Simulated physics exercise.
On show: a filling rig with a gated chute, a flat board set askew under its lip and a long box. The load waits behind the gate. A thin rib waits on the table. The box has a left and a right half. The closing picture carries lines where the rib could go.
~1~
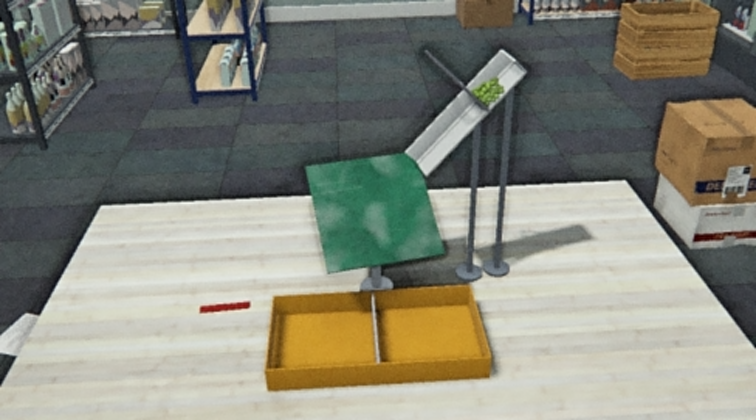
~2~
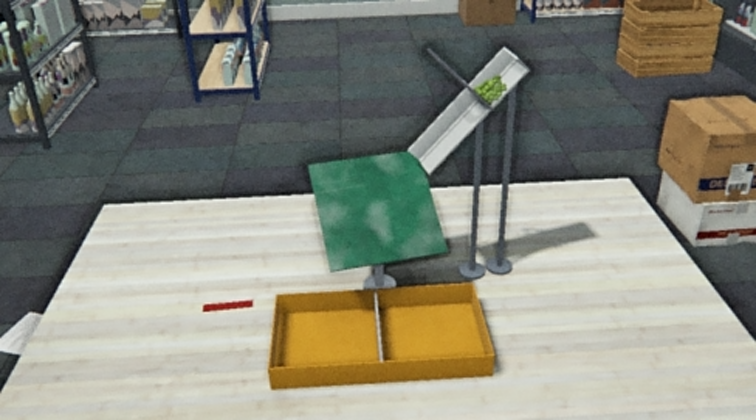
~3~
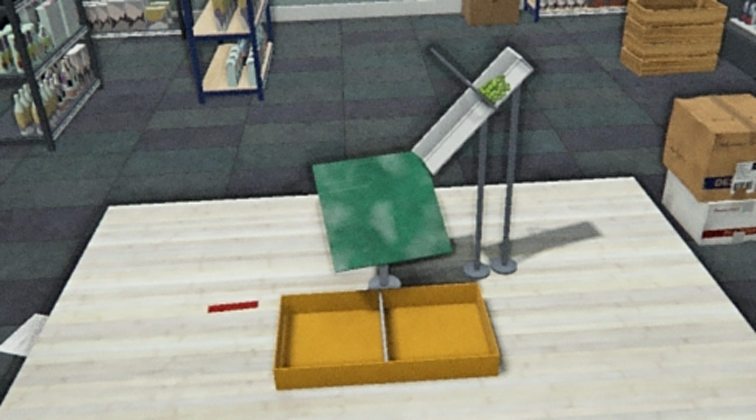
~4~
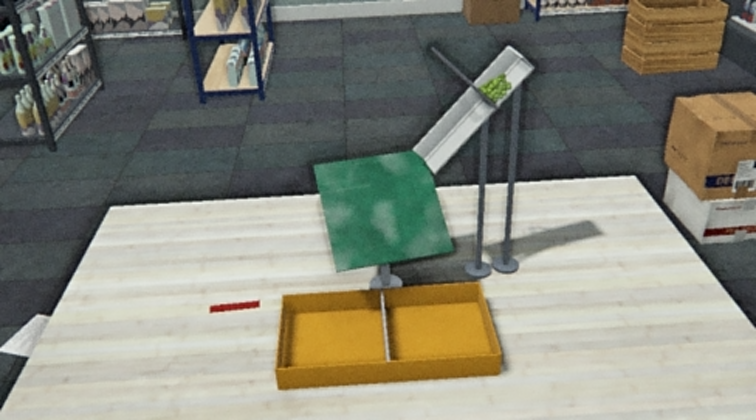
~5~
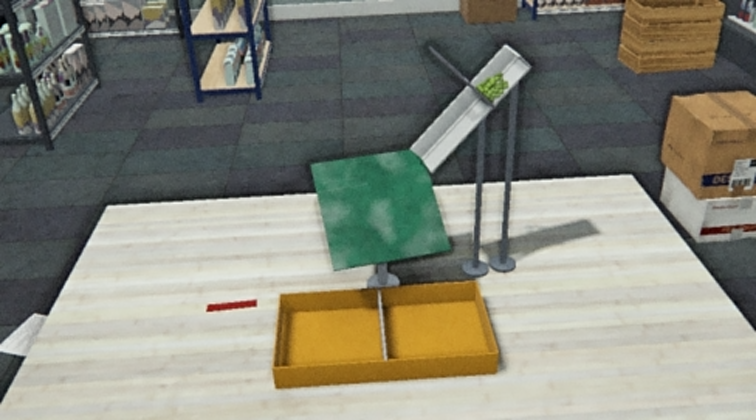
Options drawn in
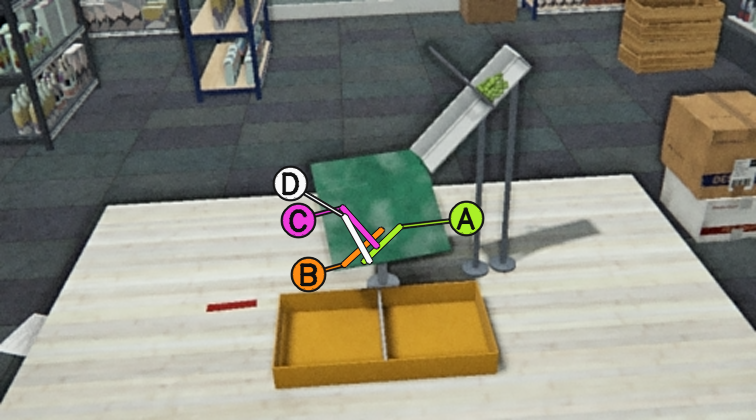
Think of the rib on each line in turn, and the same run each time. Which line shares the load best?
The best line is B.
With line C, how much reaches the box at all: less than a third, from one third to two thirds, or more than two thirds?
It is more than two thirds.
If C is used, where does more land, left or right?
Right.
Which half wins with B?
The left half.
On the marked copy, line A from (399, 226) to (364, 261); line B from (381, 230) to (344, 264); line C from (342, 207) to (376, 245); line D from (344, 216) to (369, 261).
With A, of what is caught, nearly all in the left half, a small part in the right.
With B, of what is caught, about two thirds in the left half, about a third in the right.
With C, of what is caught, about a quarter in the left half, most in the right.
With D, of what is caught, about a quarter in the left half, most in the right.
